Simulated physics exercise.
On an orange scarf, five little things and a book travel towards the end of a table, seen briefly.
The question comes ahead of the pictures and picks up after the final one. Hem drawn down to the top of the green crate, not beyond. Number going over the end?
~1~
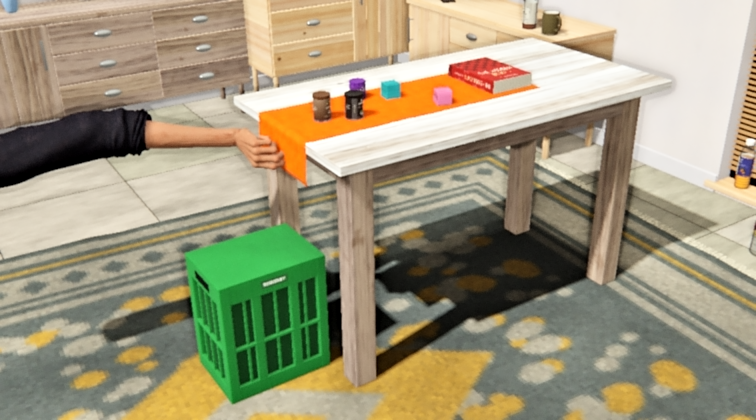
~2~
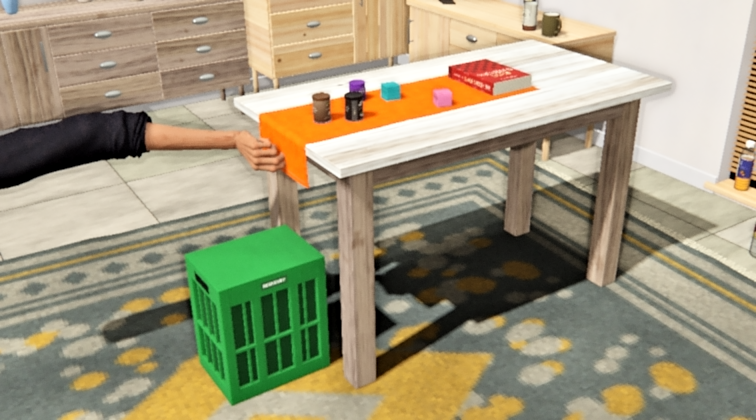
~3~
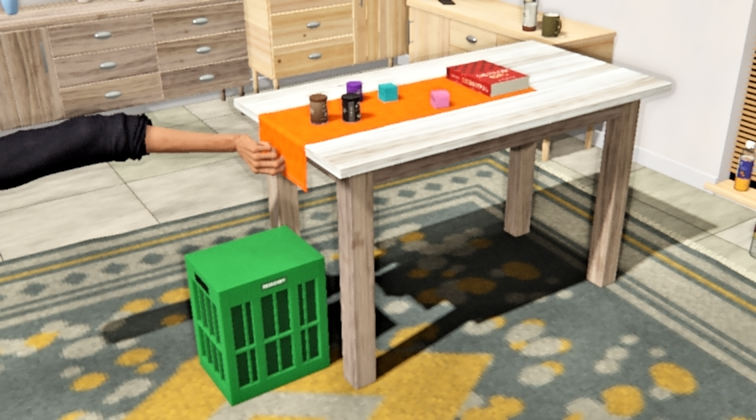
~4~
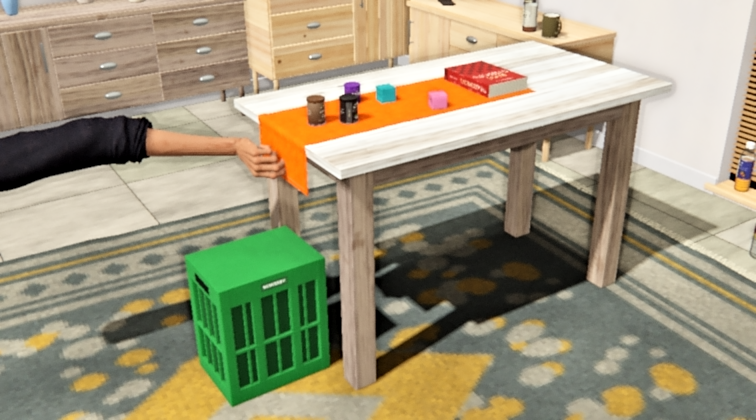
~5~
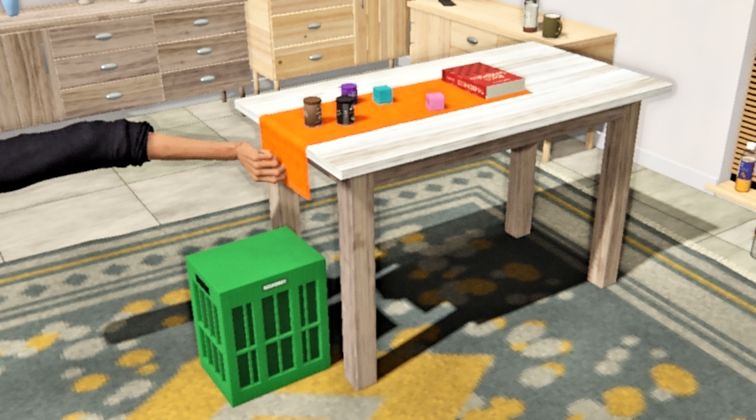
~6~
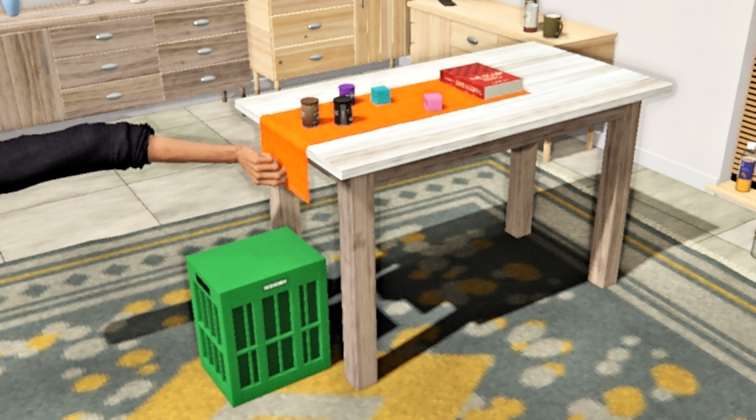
Two.
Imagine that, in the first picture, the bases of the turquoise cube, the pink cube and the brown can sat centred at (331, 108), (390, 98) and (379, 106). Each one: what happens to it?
For the turquoise cube it's falling, for the pink cube it's staying, for the brown can it's staying.
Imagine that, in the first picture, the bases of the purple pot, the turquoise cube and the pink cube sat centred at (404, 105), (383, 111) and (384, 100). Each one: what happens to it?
The purple pot stays put; the turquoise cube stays put; the pink cube stays put.
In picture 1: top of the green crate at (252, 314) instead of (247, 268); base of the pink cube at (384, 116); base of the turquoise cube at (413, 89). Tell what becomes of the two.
Result - the pink cube comes off, and the turquoise cube stays put.
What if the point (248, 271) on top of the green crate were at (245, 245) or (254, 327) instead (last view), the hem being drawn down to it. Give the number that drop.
The count would be 1 and then 4.
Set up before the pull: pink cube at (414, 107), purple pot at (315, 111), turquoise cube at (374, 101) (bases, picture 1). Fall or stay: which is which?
Result - the pink cube stays put, the purple pot comes off, and the turquoise cube stays put.
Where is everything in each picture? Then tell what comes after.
The first picture shows hem (307, 187); brown can (321, 94); black can (354, 93); purple pot (357, 80); turquoise cube (391, 82); pink cube (443, 89); top of the crate (247, 268).
The second picture shows hem (309, 188); brown can (321, 95).
The third picture shows hem (307, 192); black can (351, 95).
The fourth picture shows hem (308, 196); purple pot (352, 84); top of the crate (247, 270).
The fifth picture shows hem (310, 200); turquoise cube (383, 87).
The sixth picture shows hem (309, 203); brown can (310, 100); black can (342, 99); purple pot (347, 86); turquoise cube (381, 88); pink cube (433, 95).
Early on, hem near (286, 208); all still up.
Midway, hem near (287, 235); brown can gone.
Near the end, hem on the crate; brown can and black can gone.
Finally, hem on the crate; brown can and black can gone. The count of fallen things is two.
